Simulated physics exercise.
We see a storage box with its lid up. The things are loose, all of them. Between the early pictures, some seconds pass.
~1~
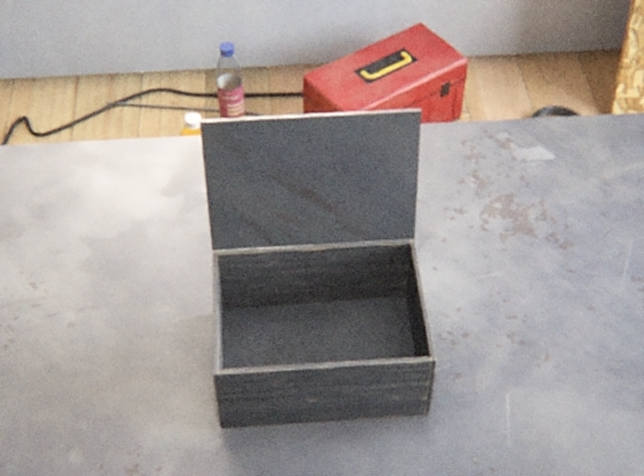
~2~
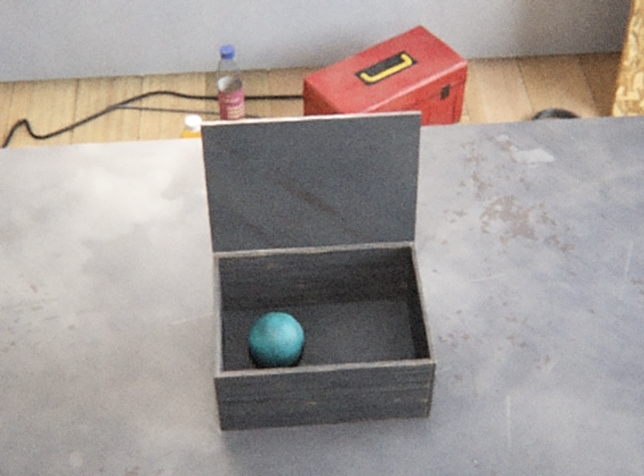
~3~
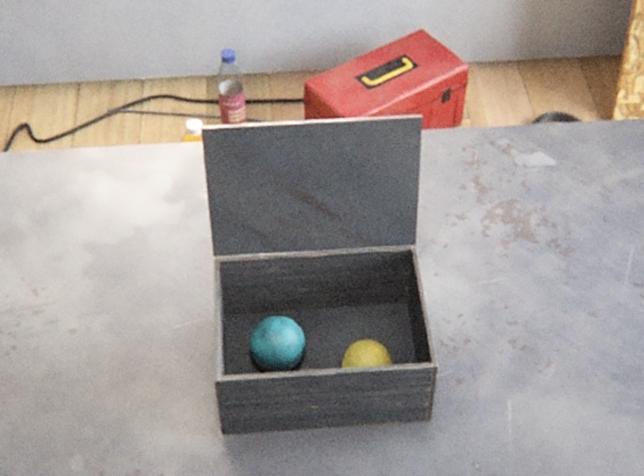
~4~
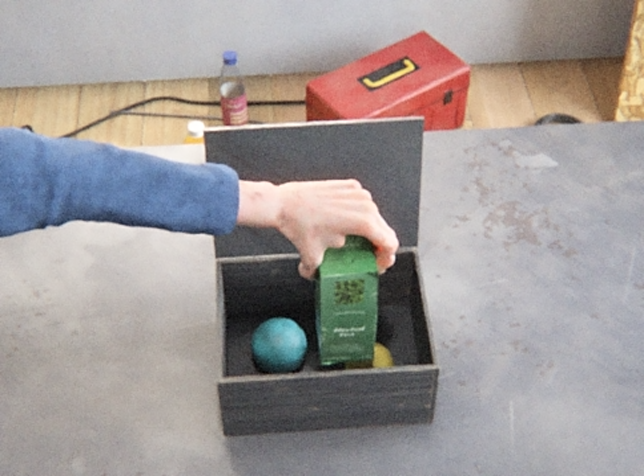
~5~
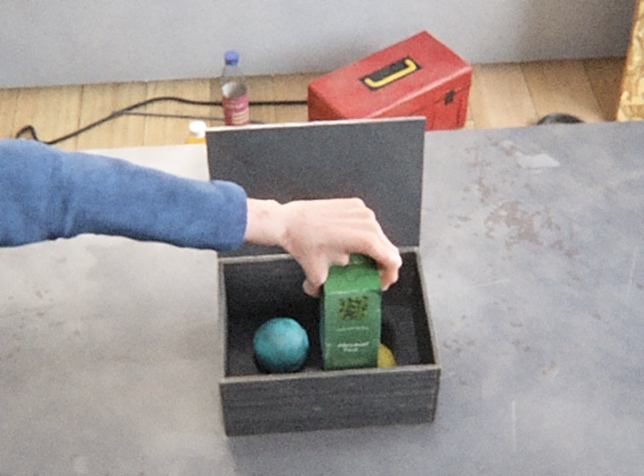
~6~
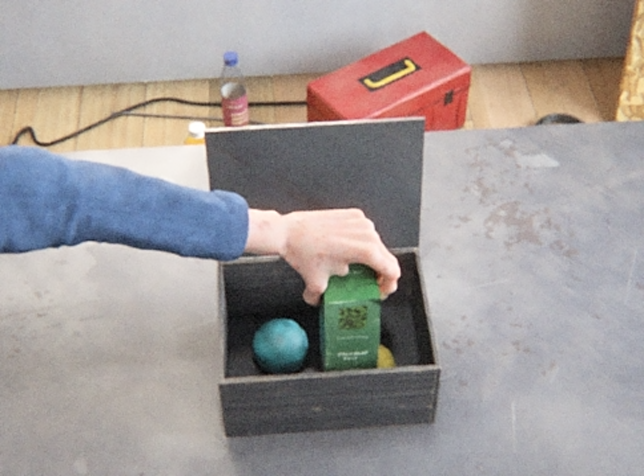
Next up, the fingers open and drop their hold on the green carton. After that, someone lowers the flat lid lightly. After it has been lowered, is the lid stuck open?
No.
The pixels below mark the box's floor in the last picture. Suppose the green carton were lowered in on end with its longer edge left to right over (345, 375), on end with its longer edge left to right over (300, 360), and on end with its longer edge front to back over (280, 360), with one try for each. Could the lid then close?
Case one lid open, case two lid shut, case three lid open.
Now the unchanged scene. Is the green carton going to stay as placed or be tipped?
In the end, it winds up askew.
Then, 0.70 s later than the last frame, green carton on its side near (295, 381); yellow lemon moved about its own width; turquoise ball moved about its own width.
Then, 1.80 s later than the last frame, lid 47° above the rim; green carton on its side near (295, 381); yellow lemon moved about its own width; turquoise ball moved a little.
When it is over, lid shut; lying over in the box, green carton; moved from the start, yellow lemon; turquoise ball as before. End places, in pixels of the last picture, green carton near (295, 381).
